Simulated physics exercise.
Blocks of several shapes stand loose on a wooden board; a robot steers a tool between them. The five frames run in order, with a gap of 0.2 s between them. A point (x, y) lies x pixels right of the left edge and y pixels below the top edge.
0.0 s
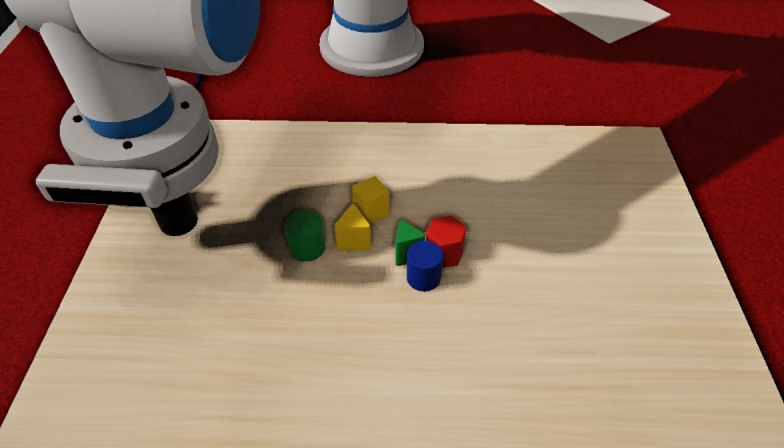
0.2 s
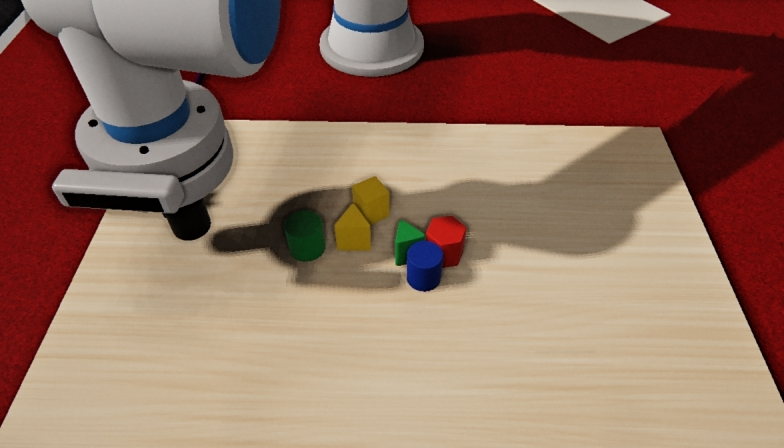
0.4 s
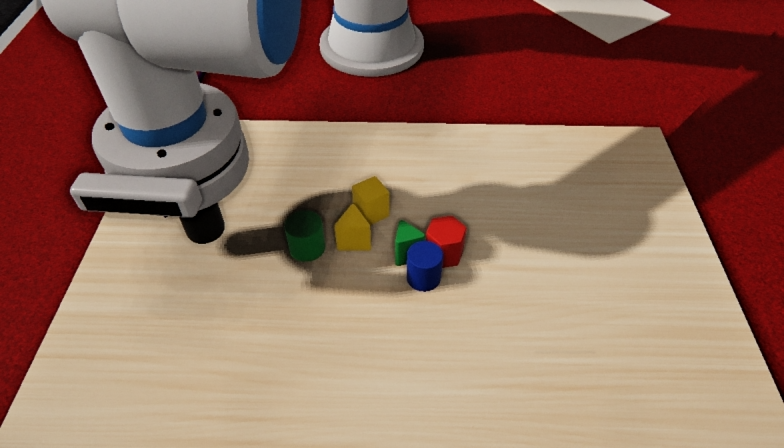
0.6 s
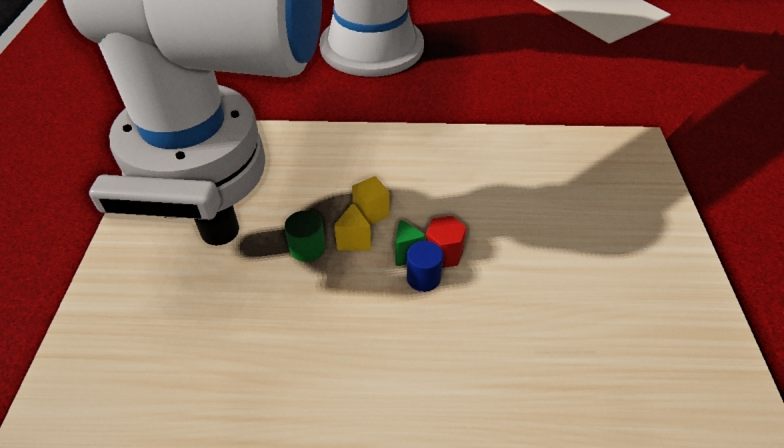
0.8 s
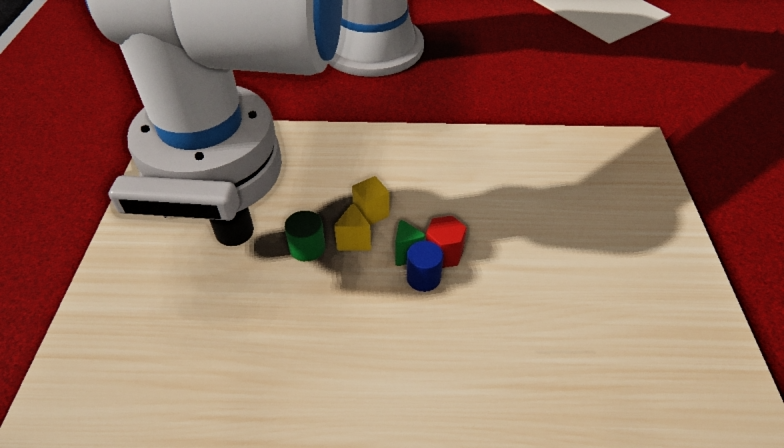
In the video, a robot arm with a dark cylindrical tool moves slowly a short way right over a wooden board, nearing a green cylinder, while the yellow, green, red and blue blocks stay still.
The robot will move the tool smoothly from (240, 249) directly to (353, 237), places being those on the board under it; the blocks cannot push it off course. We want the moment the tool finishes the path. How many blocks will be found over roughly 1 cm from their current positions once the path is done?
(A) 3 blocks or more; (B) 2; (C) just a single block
(B)
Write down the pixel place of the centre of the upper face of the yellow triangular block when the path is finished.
The middle of its top is at (393, 217).
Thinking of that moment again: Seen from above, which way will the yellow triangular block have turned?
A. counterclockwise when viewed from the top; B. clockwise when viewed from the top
A: Counterclockwise when viewed from the top.
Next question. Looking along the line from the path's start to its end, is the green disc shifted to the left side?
Answer: No.
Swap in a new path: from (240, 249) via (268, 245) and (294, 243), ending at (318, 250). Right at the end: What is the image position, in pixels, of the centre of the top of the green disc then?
In the picture, that point is around (351, 235).
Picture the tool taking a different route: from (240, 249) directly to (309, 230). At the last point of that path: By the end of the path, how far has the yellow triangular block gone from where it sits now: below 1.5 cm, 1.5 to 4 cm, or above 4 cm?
The move is short, under 1.5 cm.
On the path given first. One third of the way, tool (276, 229); green disc (311, 223).
Two thirds of the way, tool (314, 224); green disc (346, 228); yellow triangular block (376, 220), turned 65° anticlockwise.
At the end, tool (351, 220); green disc (374, 235); yellow triangular block (393, 217), turned 70° anticlockwise; yellow square in place.
